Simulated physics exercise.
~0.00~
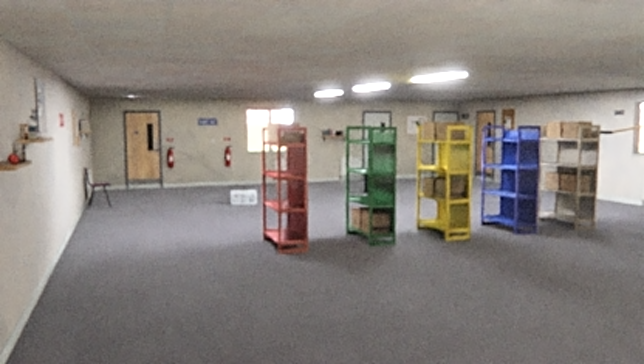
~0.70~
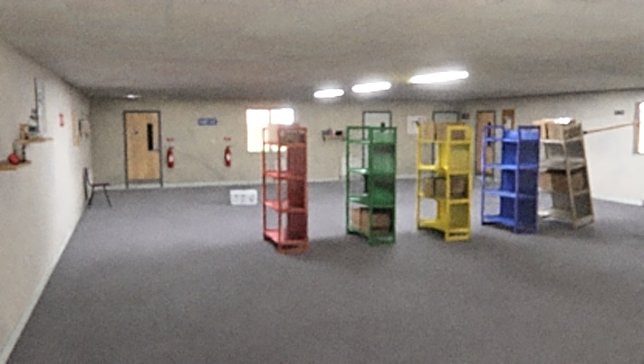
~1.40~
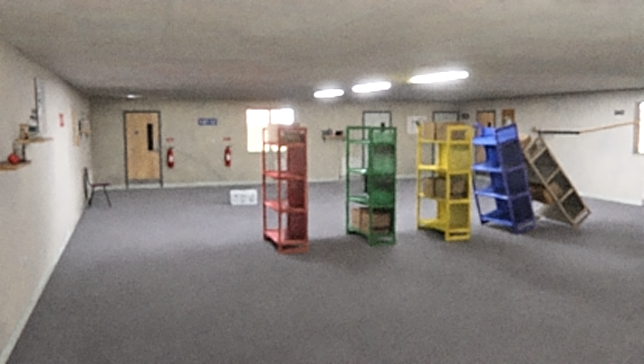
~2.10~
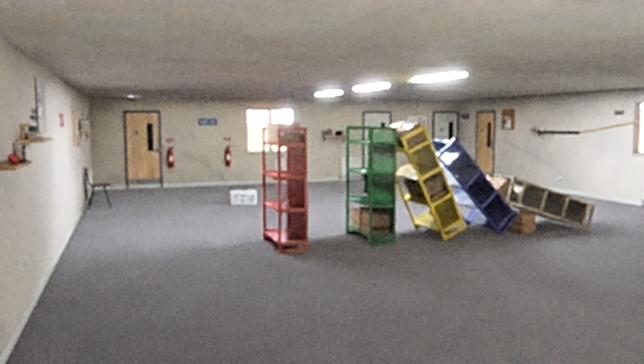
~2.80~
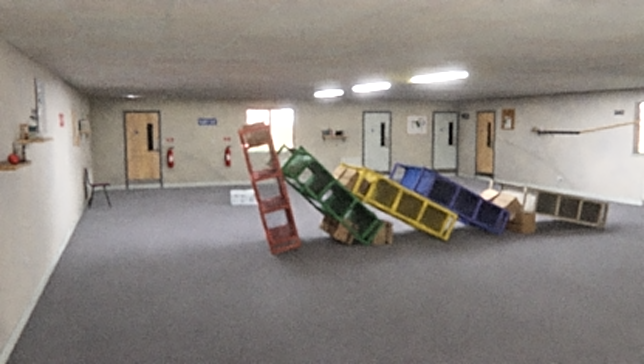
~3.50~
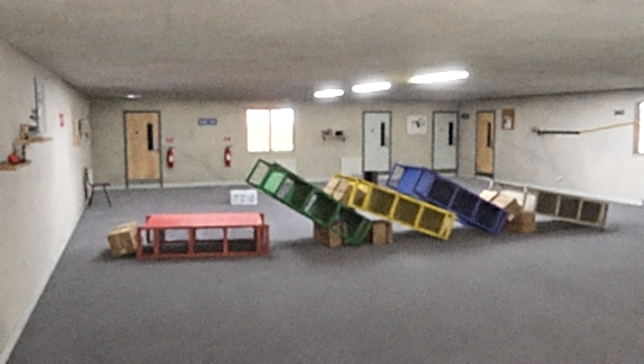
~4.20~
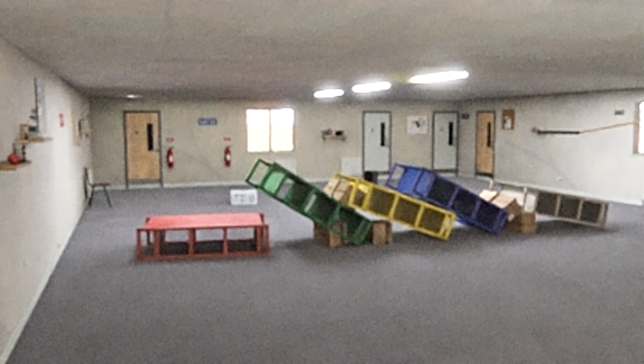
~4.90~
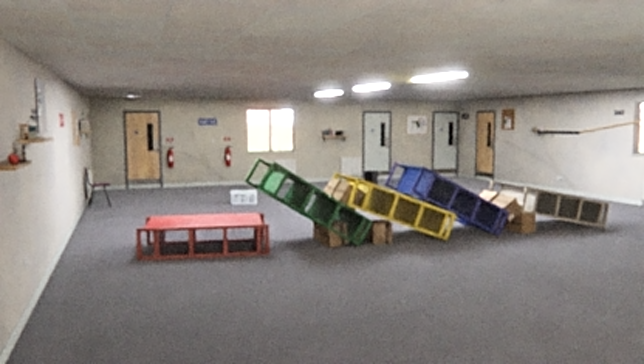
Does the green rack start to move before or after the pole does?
The green rack starts to move after the pole does. The pole is already moving left while the green rack still stands upright, and the green rack only tips later as the fall passes down the row.
